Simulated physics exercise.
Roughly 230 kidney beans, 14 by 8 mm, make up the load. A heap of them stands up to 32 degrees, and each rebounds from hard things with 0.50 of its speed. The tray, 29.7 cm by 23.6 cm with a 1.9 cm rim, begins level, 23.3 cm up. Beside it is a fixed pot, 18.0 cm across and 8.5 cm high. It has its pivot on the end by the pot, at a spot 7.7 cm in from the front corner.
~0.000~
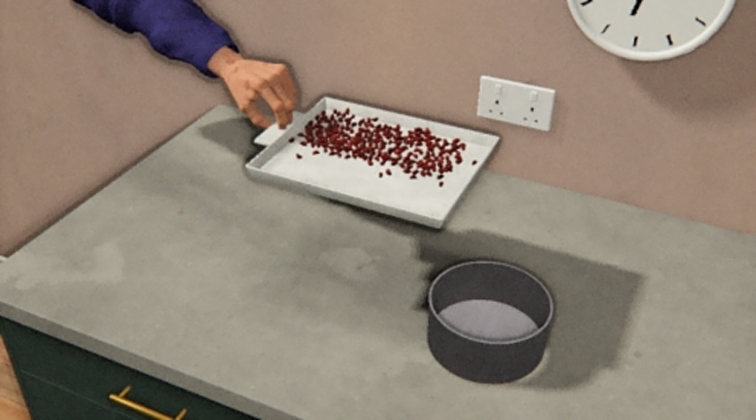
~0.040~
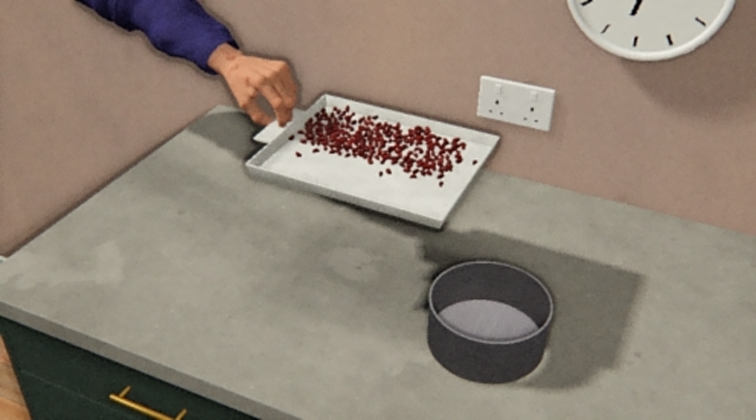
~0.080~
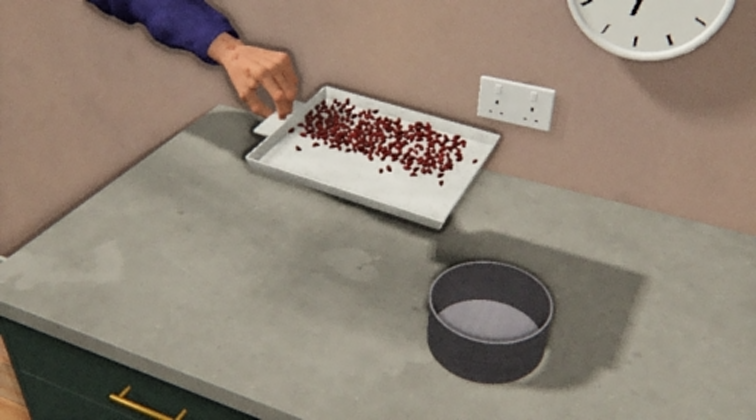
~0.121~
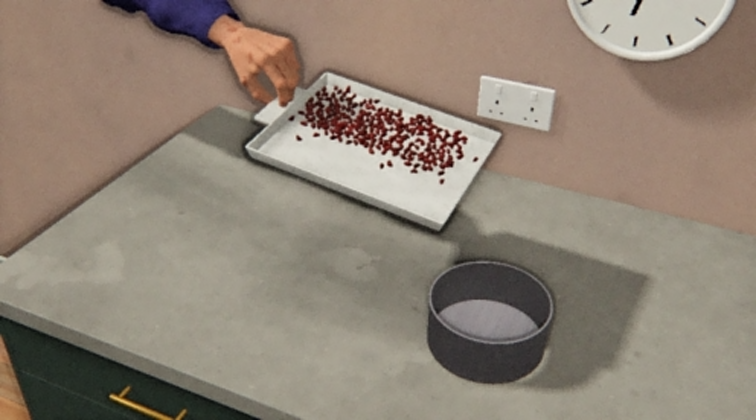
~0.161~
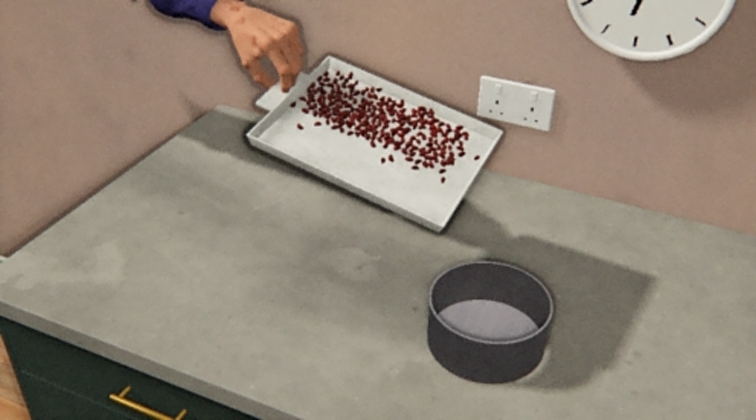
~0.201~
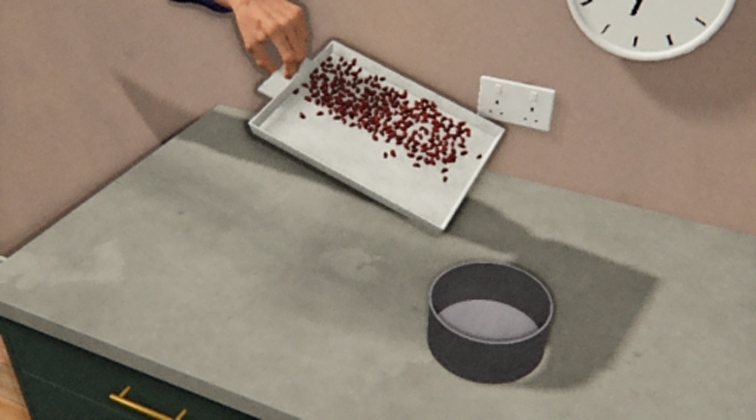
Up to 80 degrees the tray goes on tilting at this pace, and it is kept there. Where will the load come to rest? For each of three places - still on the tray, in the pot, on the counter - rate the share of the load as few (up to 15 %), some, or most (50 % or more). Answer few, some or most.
Left on the tray: Few; pot: Most; counter: Some.
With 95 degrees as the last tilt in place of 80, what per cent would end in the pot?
In that case some 65 per cent.
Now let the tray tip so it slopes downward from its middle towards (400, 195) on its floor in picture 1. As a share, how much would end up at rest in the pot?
That comes to around 30 per cent.
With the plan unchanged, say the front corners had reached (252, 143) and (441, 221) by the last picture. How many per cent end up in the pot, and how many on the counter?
That works out as pot 75 and counter 25.
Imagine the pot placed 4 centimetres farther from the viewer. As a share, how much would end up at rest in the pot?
With that change it comes to something like 35 in a hundred.
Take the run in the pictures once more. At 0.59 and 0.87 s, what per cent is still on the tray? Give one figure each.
The figures go 95 and then 5.
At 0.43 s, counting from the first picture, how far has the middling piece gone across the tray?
4 cm.
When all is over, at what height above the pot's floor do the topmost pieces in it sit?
Around 2.0 cm above the floor.
Then, at 0.43 s, tilt 50 degrees; the tray holds 100 %, the pot 0 %.
Then, at 0.59 s, tilt 71 degrees; the tray holds 95 %, the pot 0 %.
After 0.87 s, tilt 80 degrees; the tray holds 5 %, the pot 55 %.
By 2.6 s all is still; tray 0 %, pot 65 %, counter 35 %.
